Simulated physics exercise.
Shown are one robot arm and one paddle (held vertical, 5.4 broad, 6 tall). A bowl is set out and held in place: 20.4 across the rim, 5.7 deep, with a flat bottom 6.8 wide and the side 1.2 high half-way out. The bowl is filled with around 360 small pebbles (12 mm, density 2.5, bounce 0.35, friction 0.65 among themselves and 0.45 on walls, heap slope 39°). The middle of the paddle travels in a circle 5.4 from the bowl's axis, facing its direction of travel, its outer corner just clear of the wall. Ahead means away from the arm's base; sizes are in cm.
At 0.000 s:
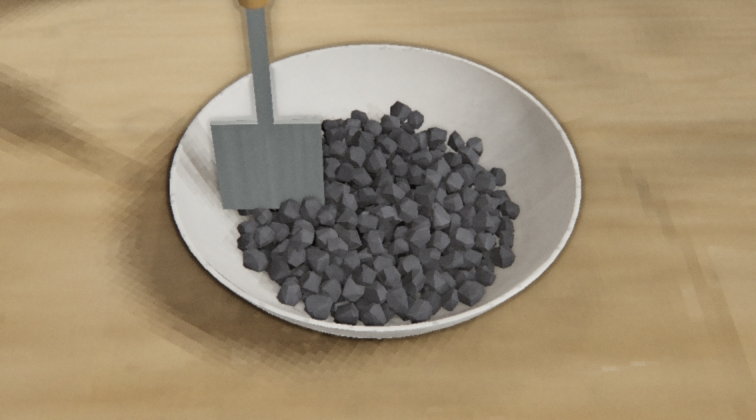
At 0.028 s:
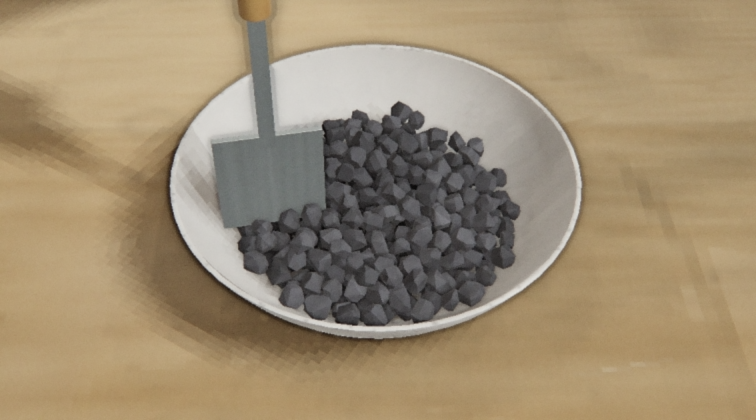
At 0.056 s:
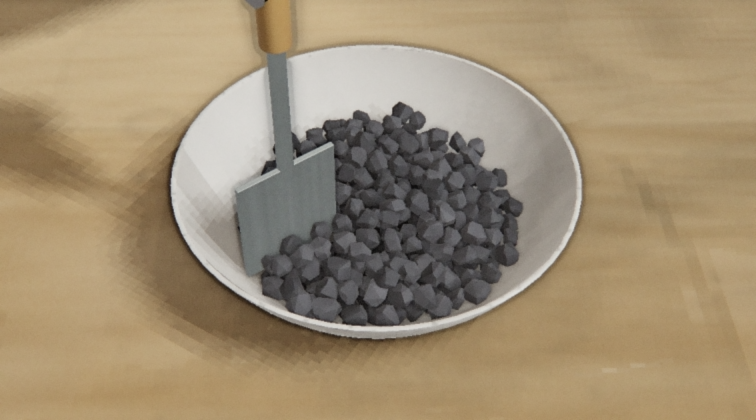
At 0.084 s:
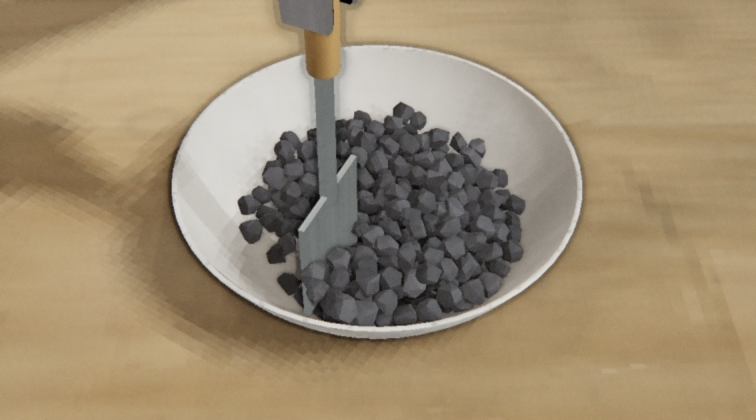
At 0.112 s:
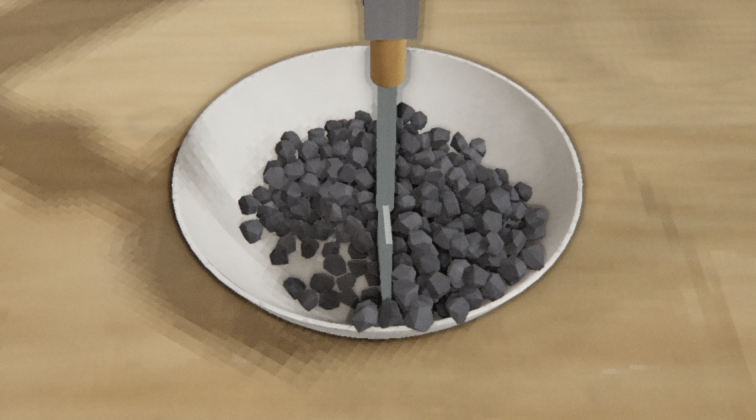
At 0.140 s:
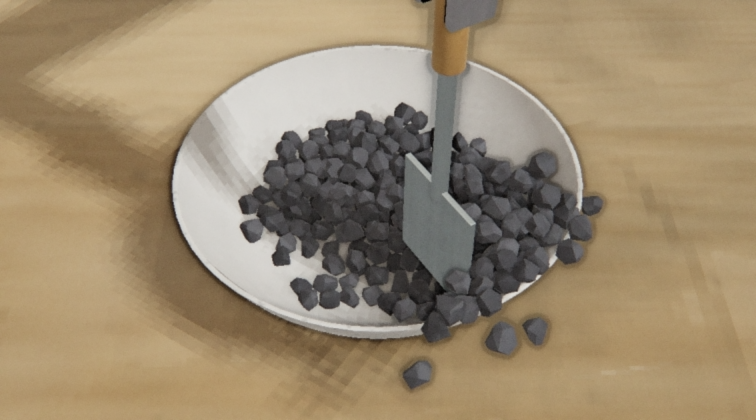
A paddle held by a robot arm sweeps rightward through dark pebbles in a white bowl, turning and pushing some over the rim.
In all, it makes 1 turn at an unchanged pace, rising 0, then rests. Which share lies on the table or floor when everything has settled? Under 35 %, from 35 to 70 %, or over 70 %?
From 35 to 70 %.
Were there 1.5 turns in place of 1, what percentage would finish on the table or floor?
I'd expect some 55 per cent.
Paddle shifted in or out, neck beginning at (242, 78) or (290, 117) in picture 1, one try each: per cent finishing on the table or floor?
Near 10 and 45 in a hundred, one try each.
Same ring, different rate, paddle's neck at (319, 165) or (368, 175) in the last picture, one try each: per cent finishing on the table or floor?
So, roughly 20 percent the first time and 35 percent the second.
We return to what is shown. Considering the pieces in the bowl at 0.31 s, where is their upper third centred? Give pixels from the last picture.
Near (286, 114).
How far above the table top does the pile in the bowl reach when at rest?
Height: Roughly 6.0 cm.
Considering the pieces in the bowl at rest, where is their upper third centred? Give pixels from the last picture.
In the final view it lies around (314, 269).
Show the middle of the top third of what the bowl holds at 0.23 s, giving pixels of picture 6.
Around (453, 119).
After 0.23 s, 209° round, highest piece 10 above the table; 303 in the bowl, 3 on the table or floor, 51 in flight or on the tool.
After 0.31 s, 296° round, highest piece 11 above the table; 252 in the bowl, 37 on the table or floor, 68 in flight or on the tool.
After 0.56 s, 0° round, highest piece 6 above the table; 194 in the bowl, 163 on the table or floor.
After 1.26 s, 0° round, highest piece 6 above the table; 194 in the bowl, 163 on the table or floor.
At rest, 194 in the bowl, 163 on the table or floor. That is 46 % on the table or floor.
